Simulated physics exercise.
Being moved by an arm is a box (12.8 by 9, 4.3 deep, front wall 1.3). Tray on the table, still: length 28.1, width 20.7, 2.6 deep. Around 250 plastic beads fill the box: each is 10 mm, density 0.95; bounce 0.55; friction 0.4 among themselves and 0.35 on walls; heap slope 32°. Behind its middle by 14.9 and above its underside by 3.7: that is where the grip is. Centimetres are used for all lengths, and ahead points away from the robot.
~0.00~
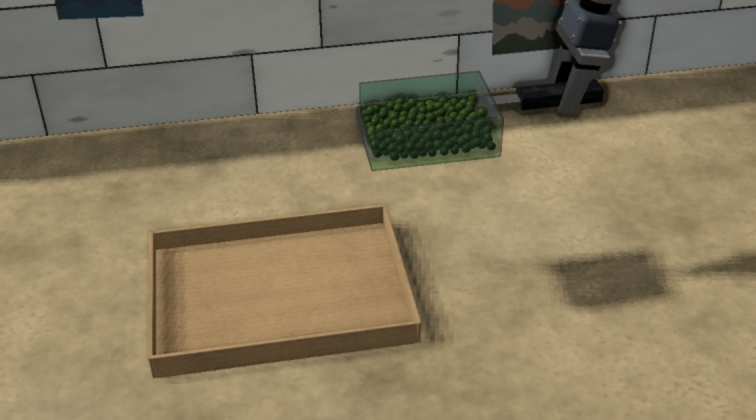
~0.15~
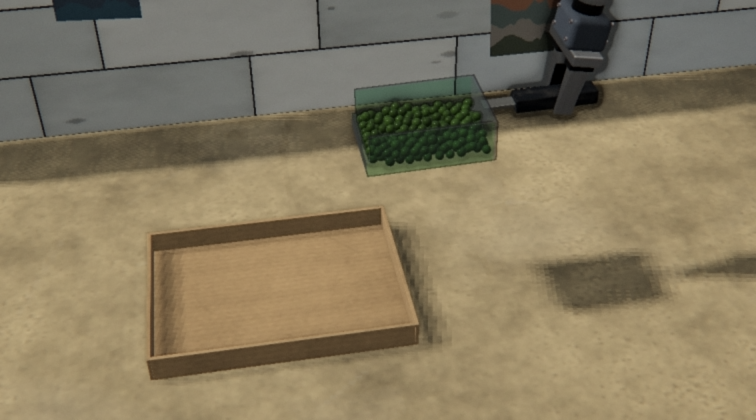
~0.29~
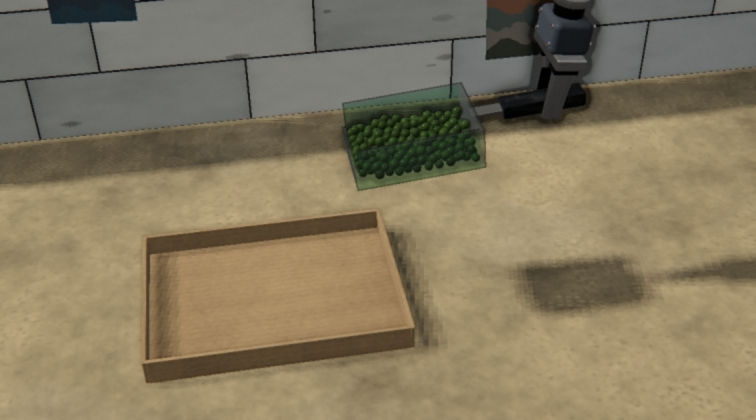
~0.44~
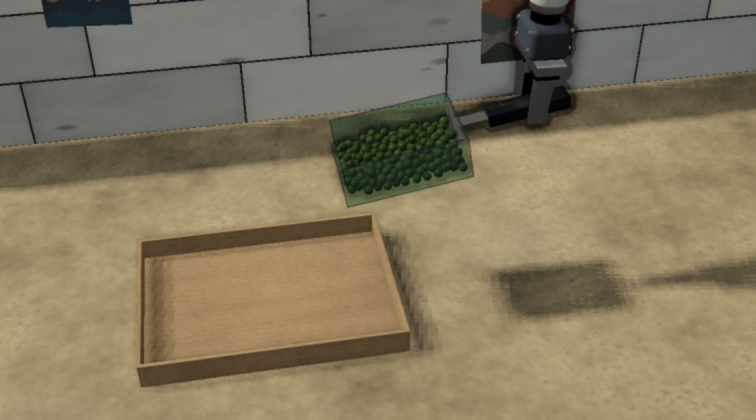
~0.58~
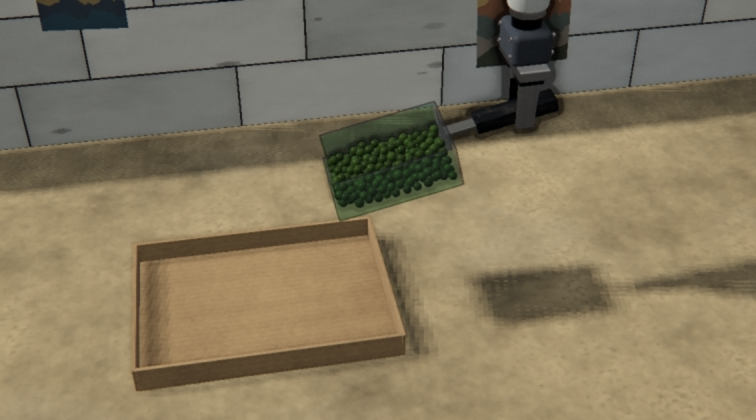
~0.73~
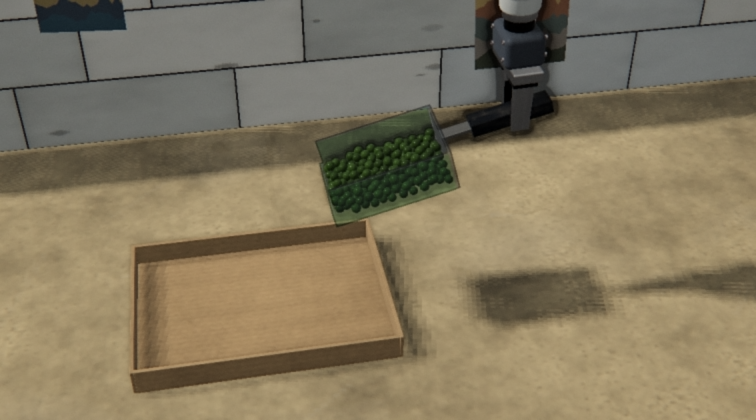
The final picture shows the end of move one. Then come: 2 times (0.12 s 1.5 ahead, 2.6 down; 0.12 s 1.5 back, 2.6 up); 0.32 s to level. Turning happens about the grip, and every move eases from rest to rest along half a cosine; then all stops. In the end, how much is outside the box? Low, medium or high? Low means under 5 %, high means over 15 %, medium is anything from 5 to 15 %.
Low.
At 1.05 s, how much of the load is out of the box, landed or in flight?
Share out so far: Close to 0 %.
By 1.05 s, tilted 14° forward, highest piece 18 above the table; 249 in the box, 1 in the tray, 1 in flight or on a rim.
By 1.37 s, tilted 7° forward, highest piece 20 above the table; 245 in the box, 5 in the tray, 1 in flight or on a rim.
By 1.73 s, level, highest piece 22 above the table; 245 in the box, 6 in the tray.
By 2.78 s, level, highest piece 22 above the table; 245 in the box, 6 in the tray.
Final count, 245 in the box, 6 in the tray. That is 2 % outside the box.
